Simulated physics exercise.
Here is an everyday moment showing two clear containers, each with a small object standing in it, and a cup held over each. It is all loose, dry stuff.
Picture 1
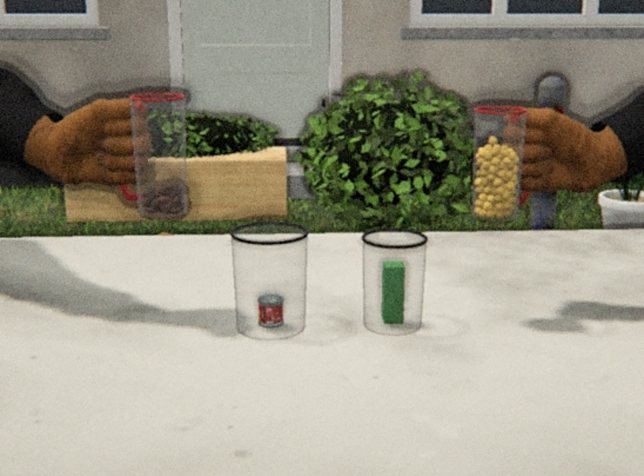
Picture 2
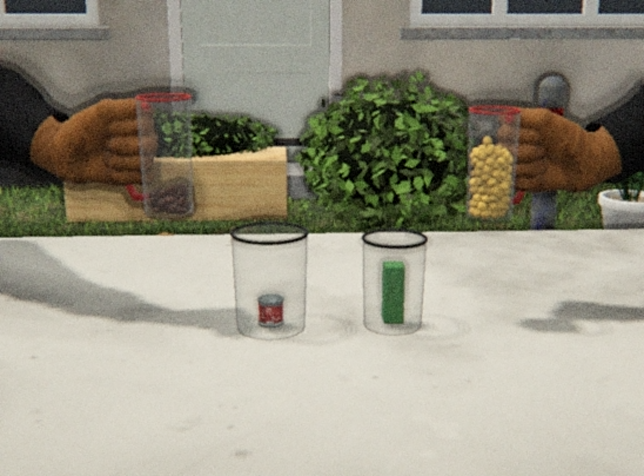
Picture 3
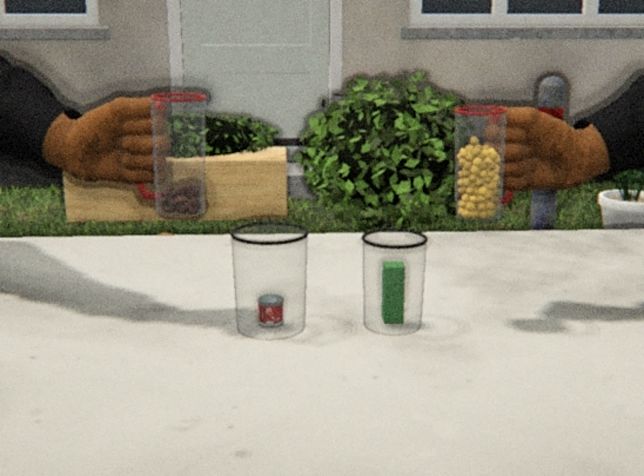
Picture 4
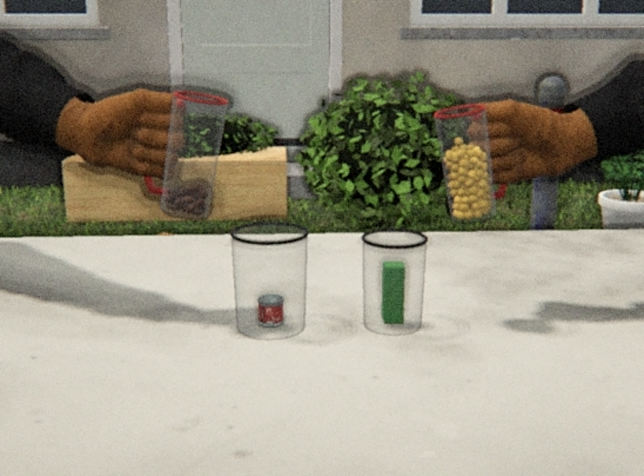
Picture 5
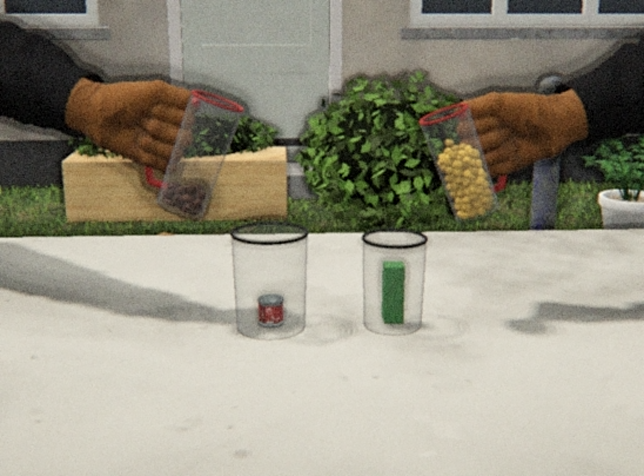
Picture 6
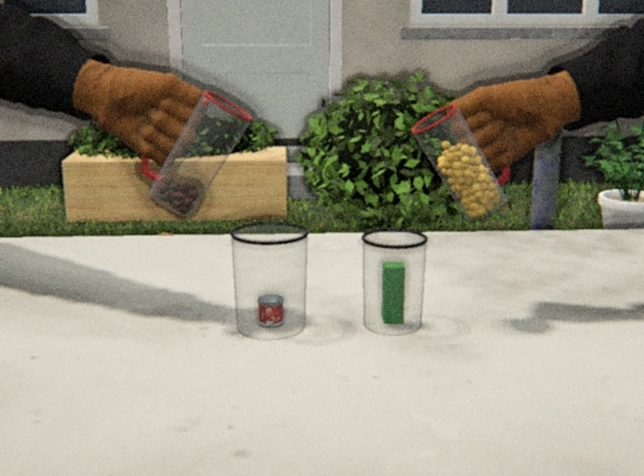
Two gloved hands, one holding a clear cup with a little dark brown stuff and the other a fuller cup of yellow balls, move inward toward two glasses holding a small red tin and a green block. The hands then steadily tilt both cups toward each other, the contents still inside.
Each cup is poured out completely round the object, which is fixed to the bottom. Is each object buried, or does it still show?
Left object: I think it will rise above the heap; right object: I think it will rise above the heap.
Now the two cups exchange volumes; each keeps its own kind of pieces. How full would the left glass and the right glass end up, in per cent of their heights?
40 and 20.
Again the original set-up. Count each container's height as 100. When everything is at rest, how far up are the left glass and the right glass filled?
I'd say close to 15 on the left side and 60 on the right side.
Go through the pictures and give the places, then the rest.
In the first picture, small tin in the left glass near (271, 311), a quarter of its height or less; left cup near (161, 156), a quarter full of flat chocolate drops; small block in the right glass near (393, 293), reaching well over half way up; right cup near (498, 164), two thirds full of puffed corn balls.
In the second picture, left cup near (166, 156), upright; right cup near (492, 164), upright.
In the third picture, left cup near (179, 156), upright; right cup near (479, 164), upright.
In the fourth picture, left cup near (192, 156), tipped 10°; right cup near (467, 165), tipped 10°.
In the fifth picture, left cup near (198, 156), tipped 21°; right cup near (461, 165), tipped 21°.
In the sixth picture, small tin in the left glass near (271, 311); left cup near (198, 156), tipped 32°; small block in the right glass near (393, 293); right cup near (461, 165), tipped 32°.
Then, 0.48 s on from there, left glass empty, all of its cupful still in the cup; right glass empty, all of its cupful still in the cup.
Then, 0.99 s on from there, left glass empty, all of its cupful still in the cup; right glass nearly empty, nearly all of its cupful still in the cup.
Then, 1.60 s on from there, left glass nearly empty, none of its cupful still in the cup; right glass a third full, none of its cupful still in the cup.
In the end, left glass nearly empty (surface near (271, 308)), nothing beside it; right glass two thirds full (surface near (394, 273)), nothing beside it; the left thing is still showing; the right thing is still showing.
